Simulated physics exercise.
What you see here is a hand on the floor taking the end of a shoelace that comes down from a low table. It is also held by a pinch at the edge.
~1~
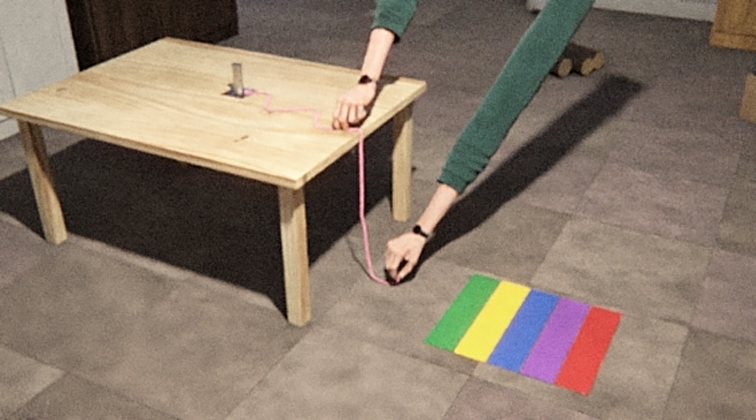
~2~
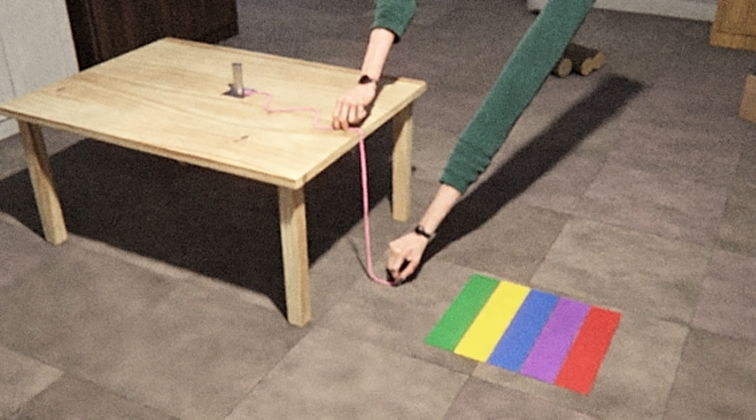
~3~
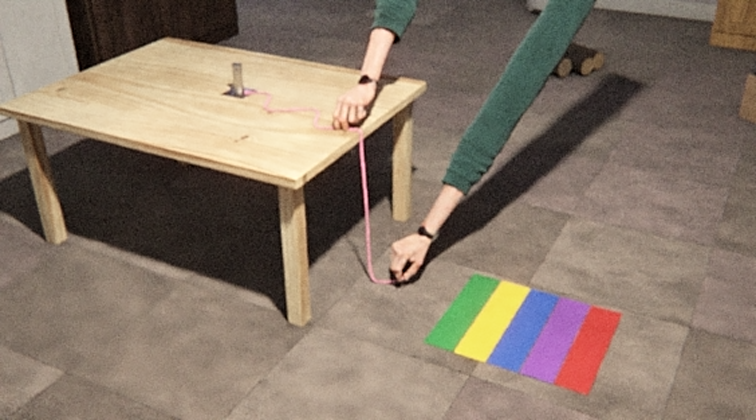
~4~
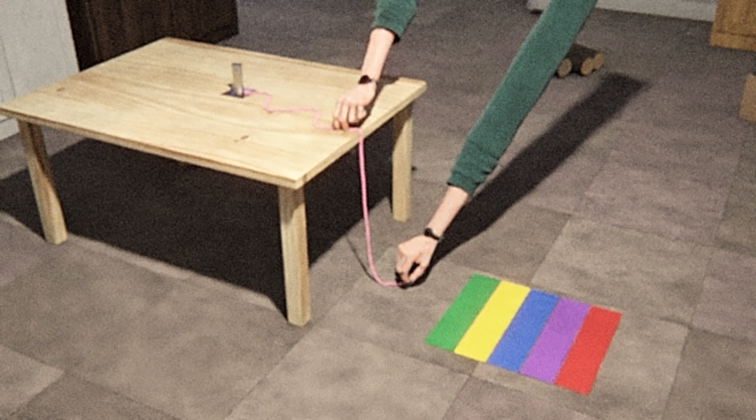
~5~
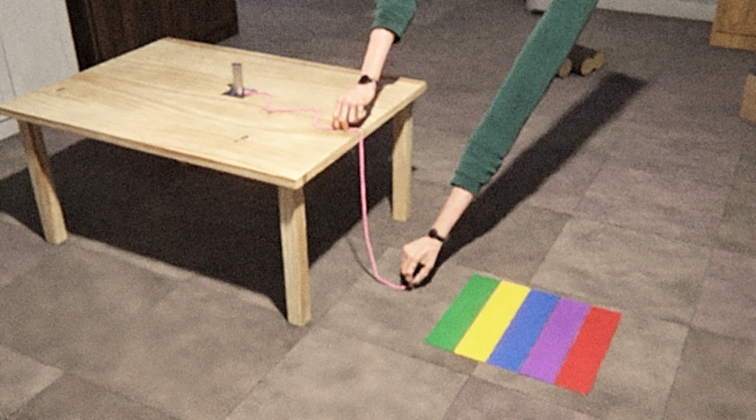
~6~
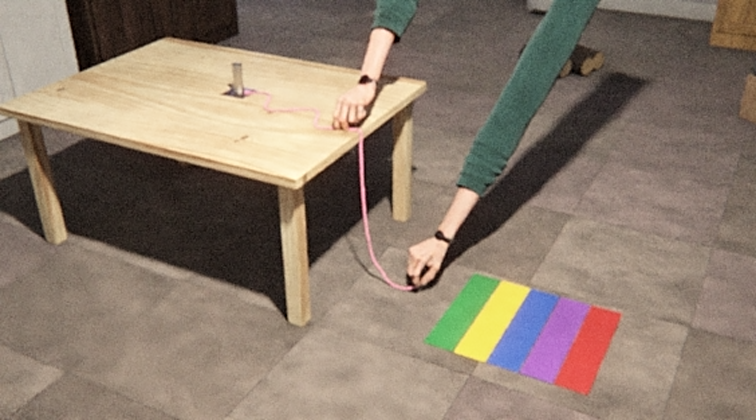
We see one hand pinching a pink lace at the edge of a low wooden table while another hand, near the floor, draws the hanging end slowly a short way to the right, toward a panel of coloured stripes.
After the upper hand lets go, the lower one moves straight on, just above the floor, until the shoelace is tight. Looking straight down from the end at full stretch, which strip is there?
The purple strip is there.
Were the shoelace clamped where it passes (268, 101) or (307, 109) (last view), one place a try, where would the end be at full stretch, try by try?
First try near (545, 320), second near (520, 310).
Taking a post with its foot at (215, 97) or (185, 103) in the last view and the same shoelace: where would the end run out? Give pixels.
The spots are roughly (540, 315) and (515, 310).
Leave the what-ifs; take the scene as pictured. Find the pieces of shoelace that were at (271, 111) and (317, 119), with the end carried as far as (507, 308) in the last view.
First mark (298, 109), second mark (350, 125).
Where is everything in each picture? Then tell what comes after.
The first picture shows end (398, 276); green (448, 333); yellow (478, 343); blue (511, 353); purple (543, 363); red (578, 374).
The second picture shows end (400, 277); shoelace through (270, 96) (291, 110) (315, 125) (362, 149) (366, 212) (370, 267).
The third picture shows end (403, 278).
The fourth picture shows end (409, 280); shoelace through (270, 96) (291, 110) (315, 125) (361, 149) (365, 211) (372, 267).
The fifth picture shows end (414, 281).
The sixth picture shows end (420, 283); shoelace through (270, 96) (291, 110) (315, 125) (361, 149) (364, 211) (378, 266).
Soon after, end near (506, 308); over yellow.
After that, end near (539, 317); over blue.
At the stop, end near (559, 322); over purple. It halts on the purple strip.
